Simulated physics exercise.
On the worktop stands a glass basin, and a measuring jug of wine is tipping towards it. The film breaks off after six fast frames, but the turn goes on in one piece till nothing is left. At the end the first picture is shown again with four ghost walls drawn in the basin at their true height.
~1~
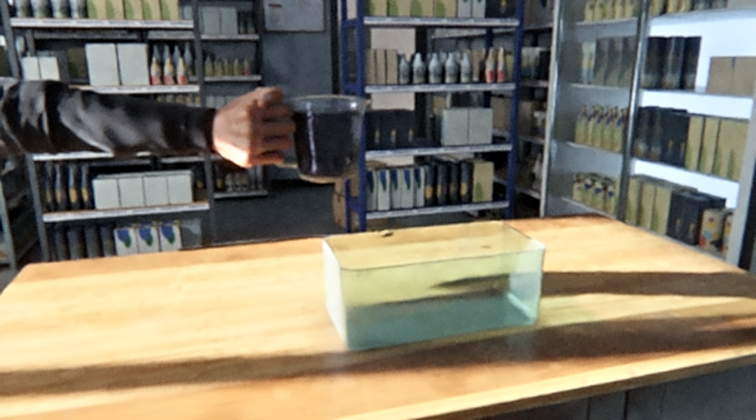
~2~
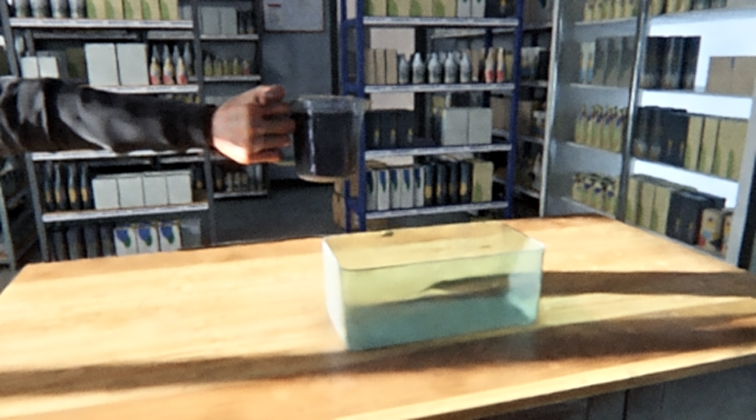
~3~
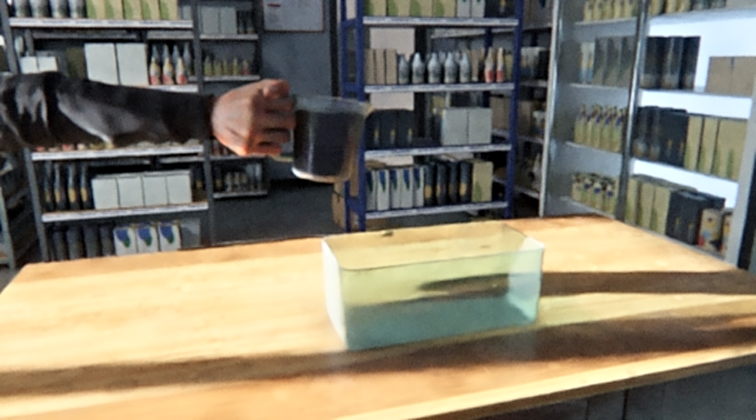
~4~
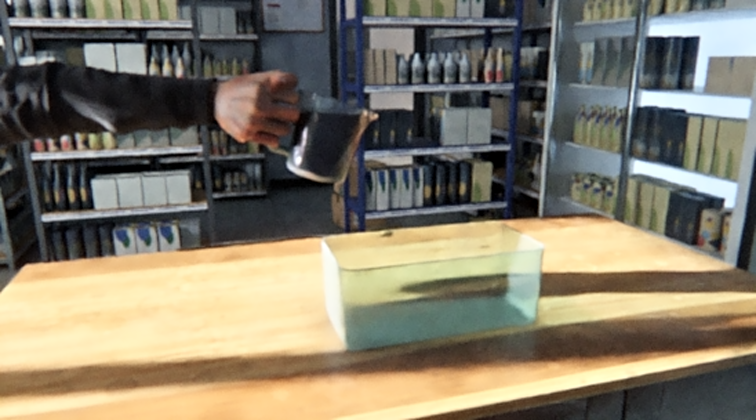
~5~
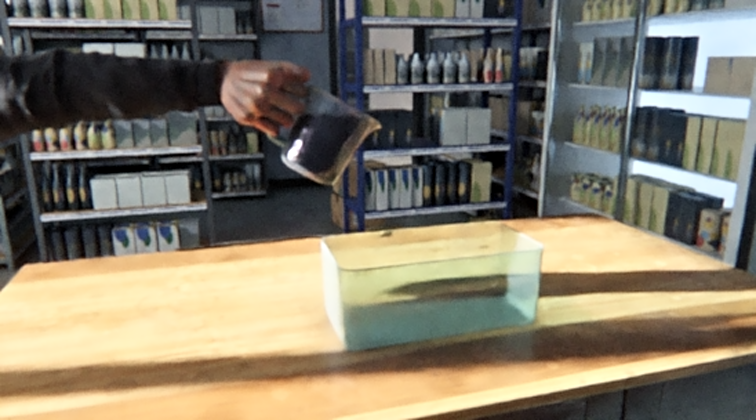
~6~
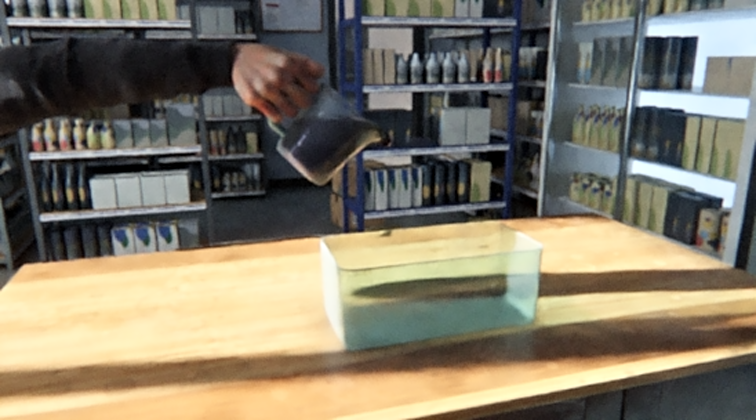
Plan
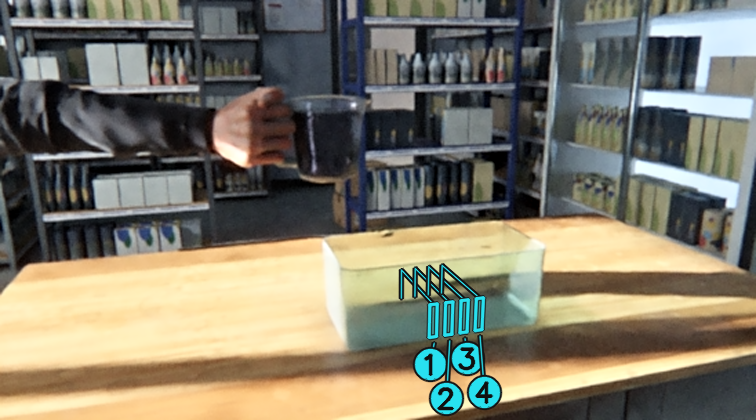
To begin with, a hand at the left holds a glass jug of dark wine upright above a wooden worktop, where a glass basin holding pale liquid stands. The hand gradually tilts the jug to the right, more and more steeply, until wine is just over its lip above the basin.
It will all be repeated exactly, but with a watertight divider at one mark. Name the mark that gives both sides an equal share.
Position 1.
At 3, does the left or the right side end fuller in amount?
More ends on the left.
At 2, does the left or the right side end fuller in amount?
More ends on the left.
In cyan, 1 at (434, 342); 2 at (449, 340); 3 at (465, 338); 4 at (480, 335).
For position 1, about 52 % ends left of the wall and 46 % right of it.
For position 2, about 85 % ends left of the wall and 10 % right of it; 5 % is lost outside.
For position 3, about 92 % ends left of the wall and 4 % right of it; 4 % is lost outside.
For position 4, about 91 % ends left of the wall and 6 % right of it; 3 % is lost outside.
